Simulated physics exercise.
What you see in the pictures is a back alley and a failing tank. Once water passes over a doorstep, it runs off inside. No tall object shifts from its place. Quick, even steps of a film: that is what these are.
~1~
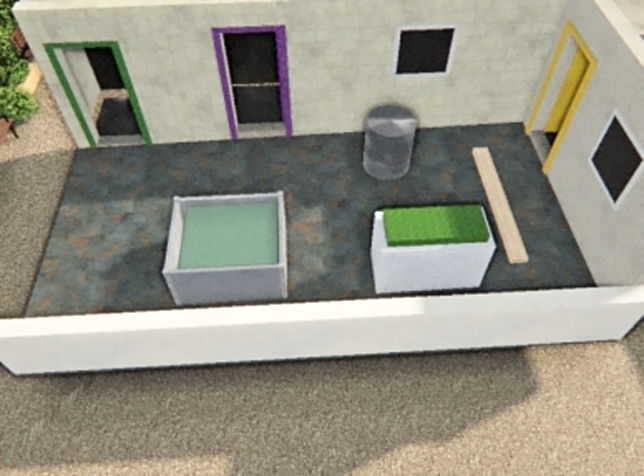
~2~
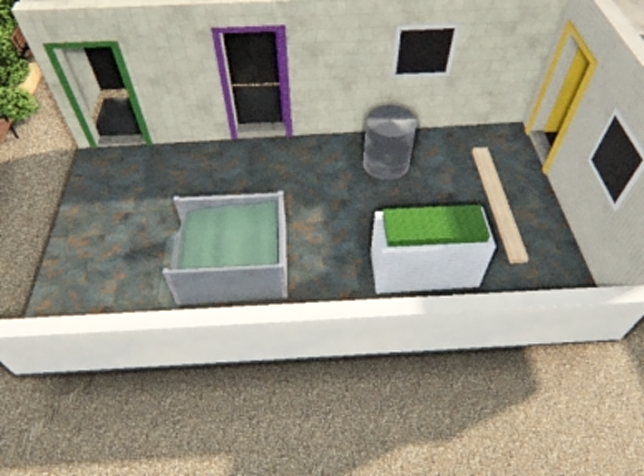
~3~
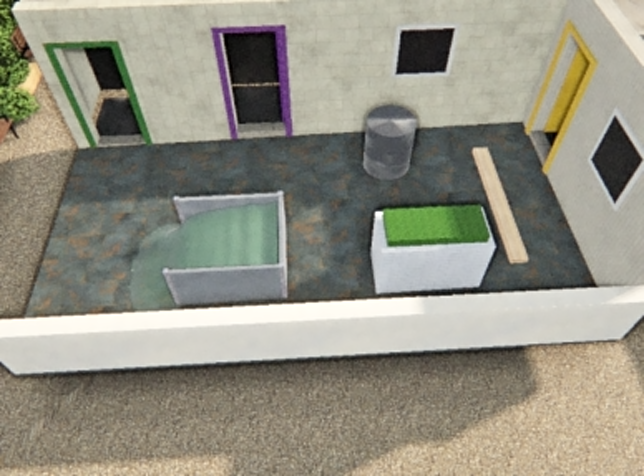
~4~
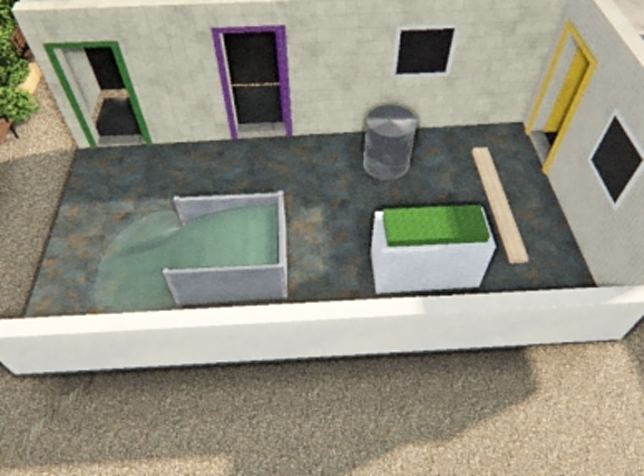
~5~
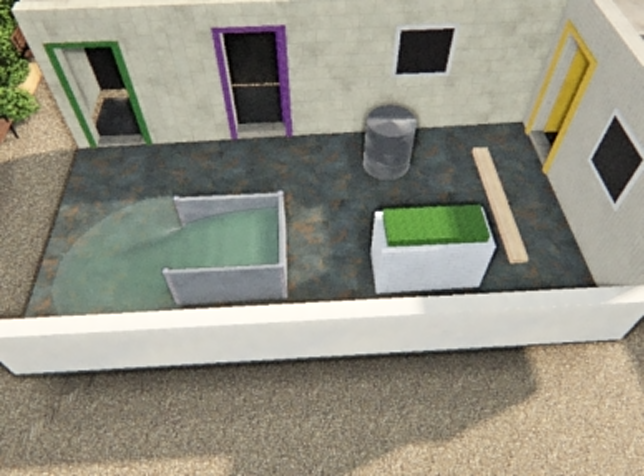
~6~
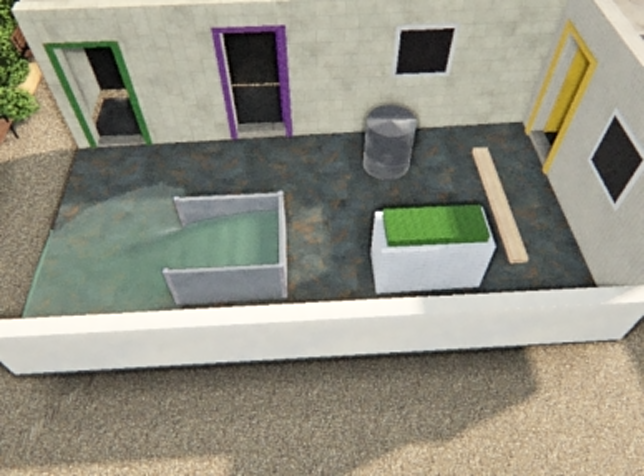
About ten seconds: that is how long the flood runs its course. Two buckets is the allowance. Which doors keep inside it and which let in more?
Here is how it goes: The green door keeps inside it; the yellow door keeps inside it; the purple door keeps inside it.
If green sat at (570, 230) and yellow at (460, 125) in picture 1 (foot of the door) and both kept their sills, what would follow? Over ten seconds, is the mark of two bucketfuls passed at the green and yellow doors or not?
So, the green one doesn't reach the mark and the yellow one doesn't reach the mark.
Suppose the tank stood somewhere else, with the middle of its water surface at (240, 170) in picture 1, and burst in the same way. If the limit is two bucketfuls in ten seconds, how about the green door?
Looking at the green door, it surpasses the cutoff.
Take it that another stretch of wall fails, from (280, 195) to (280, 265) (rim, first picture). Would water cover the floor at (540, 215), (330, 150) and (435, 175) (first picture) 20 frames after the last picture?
In turn: Awash, wet, wet.
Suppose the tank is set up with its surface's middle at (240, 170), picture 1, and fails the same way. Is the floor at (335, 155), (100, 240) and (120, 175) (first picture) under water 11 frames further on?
The three spots read left dry, swamped, swamped.
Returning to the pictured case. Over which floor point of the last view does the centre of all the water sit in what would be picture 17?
Somewhere around (166, 266) in the last view.
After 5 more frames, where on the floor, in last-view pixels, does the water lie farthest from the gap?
I reckon the front has reached (88, 166) by then.
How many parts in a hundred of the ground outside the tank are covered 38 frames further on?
That works out to some 10 in a hundred.
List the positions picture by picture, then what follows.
The first picture shows the open tank at (227, 234) is whole and still.
In the second picture, water pours out at (182, 257) and has run to (168, 303).
In the third picture, the front is at (146, 311), out from the gap at (183, 258).
In the fourth picture, the front is at (100, 297), out from the gap at (183, 259).
In the fifth picture, the front is at (58, 289), out from the gap at (183, 259).
In the sixth picture, the front is at (25, 315), out from the gap at (183, 260).
A moment on, water covers 20 % of the floor; the green door not reached, the yellow door not reached, the purple door not reached.
Next, water covers 20 % of the floor; the green door wet at the sill, nothing in, the yellow door not reached, the purple door not reached.
Then, water covers 20 % of the floor; the green door wet at the sill, nothing in, the yellow door not reached, the purple door not reached.
Later, water covers 10 % of the floor; the green door wet at the sill, nothing in, the yellow door not reached, the purple door not reached.
In the end, water covers 0 % of the floor; the green door wet at the sill, nothing in, the yellow door not reached, the purple door not reached.
